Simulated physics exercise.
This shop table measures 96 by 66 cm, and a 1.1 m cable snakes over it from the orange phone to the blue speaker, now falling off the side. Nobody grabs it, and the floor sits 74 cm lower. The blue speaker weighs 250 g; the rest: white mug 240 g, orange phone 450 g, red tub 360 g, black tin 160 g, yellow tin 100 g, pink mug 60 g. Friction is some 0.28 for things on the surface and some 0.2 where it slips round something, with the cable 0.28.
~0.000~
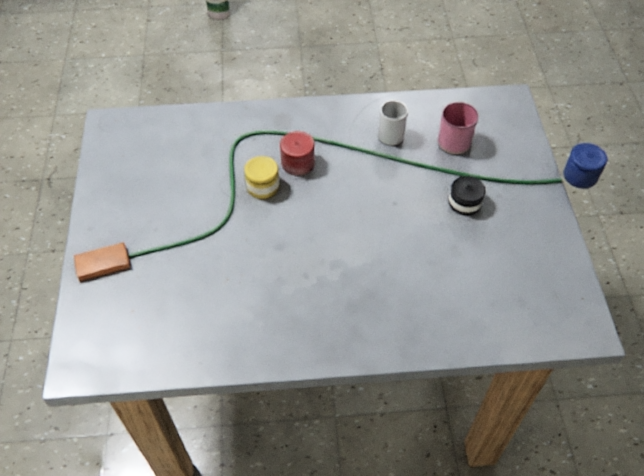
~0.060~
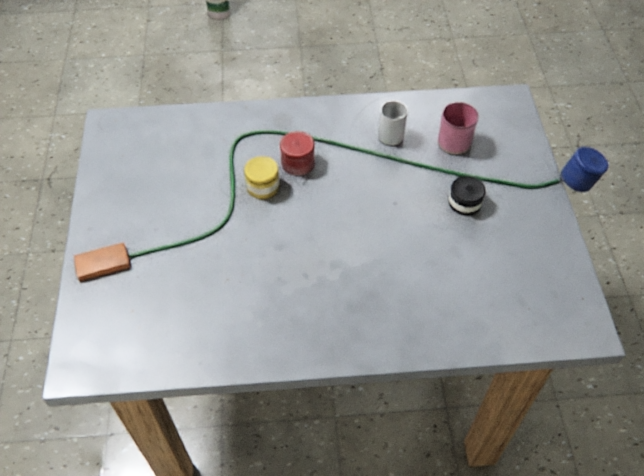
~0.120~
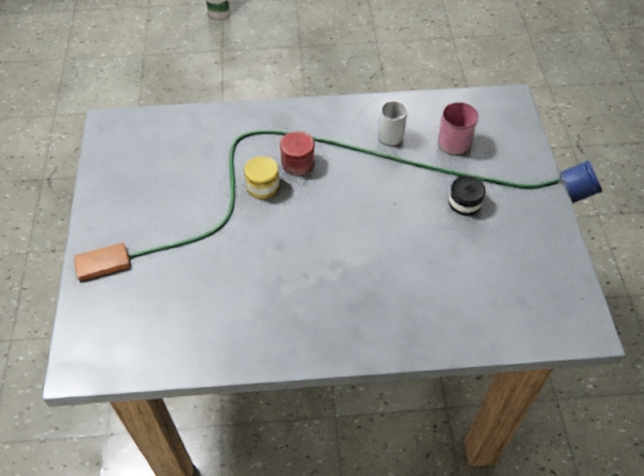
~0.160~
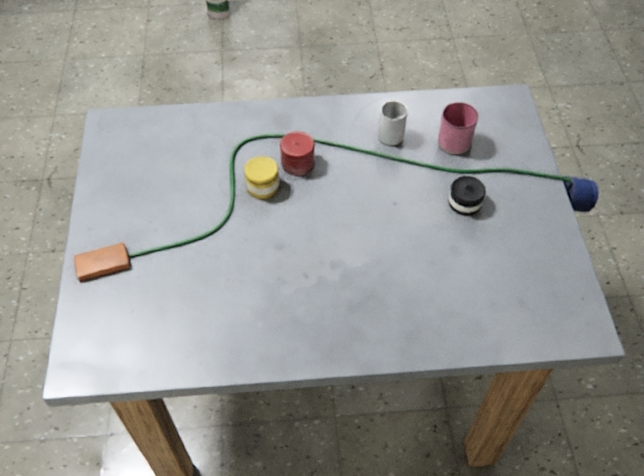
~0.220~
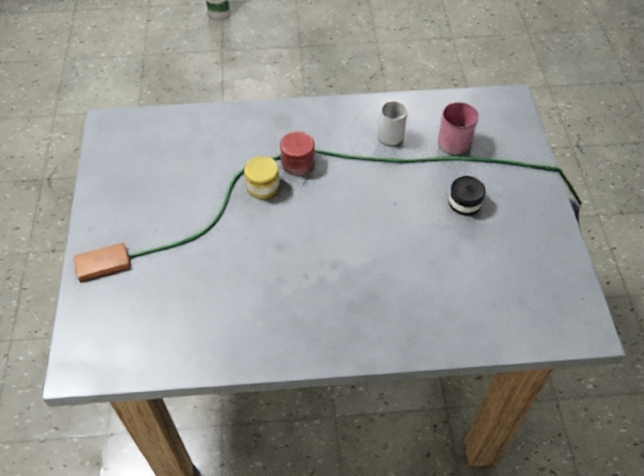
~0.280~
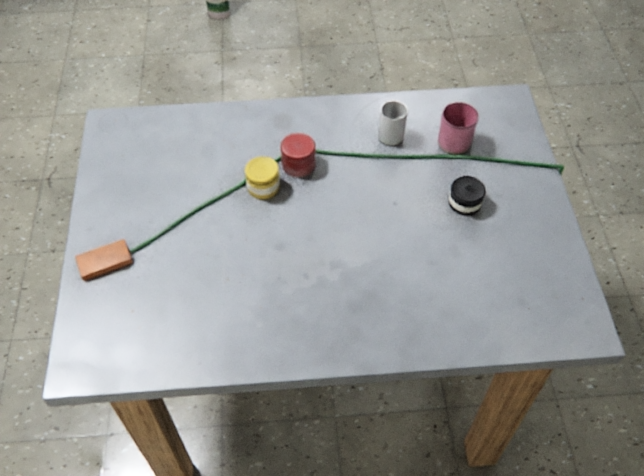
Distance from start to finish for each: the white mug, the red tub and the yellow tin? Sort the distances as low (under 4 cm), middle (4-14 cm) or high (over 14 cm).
Distances: White mug low; red tub middle; yellow tin middle.
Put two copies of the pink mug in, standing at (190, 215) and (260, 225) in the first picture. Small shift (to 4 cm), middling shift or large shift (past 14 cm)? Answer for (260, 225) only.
There it moves only a bit.
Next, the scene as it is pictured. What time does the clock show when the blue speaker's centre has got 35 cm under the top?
It gets there at roughly 0.65 s.
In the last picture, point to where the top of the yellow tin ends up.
It comes to rest at about (282, 187).
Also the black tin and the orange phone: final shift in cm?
In the end the black tin has moved about 0 cm, while the orange phone has moved about 35 cm.
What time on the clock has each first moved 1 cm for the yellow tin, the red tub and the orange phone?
Yellow tin 0.50 s, red tub 0.30 s, orange phone 0.30 s.
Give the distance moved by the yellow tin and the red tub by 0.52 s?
About: Yellow tin 2 cm, red tub 6 cm.
At 0.5 s, the cable's tail end at (166, 219); red tub 7 cm off its start, yellow tin 2 cm off its start, blue speaker over the edge.
At 0.7 s, the cable's tail end at (195, 211); red tub 7 cm off its start, yellow tin 5 cm off its start, orange phone 15 cm off its start.
At 1.0 s, the cable's tail end at (209, 207); red tub 7 cm off its start at (310, 167), yellow tin 5 cm off its start at (275, 186), orange phone 17 cm off its start at (184, 213).
At 1.2 s, the cable's tail end at (217, 204); red tub 7 cm off its start, yellow tin 5 cm off its start, orange phone 19 cm off its start.
At 2.4 s, the cable's tail end at (285, 180); red tub 7 cm off its start at (311, 170), yellow tin 6 cm off its start at (282, 187), white mug 0 cm off its start at (394, 110), orange phone 33 cm off its start at (261, 184).
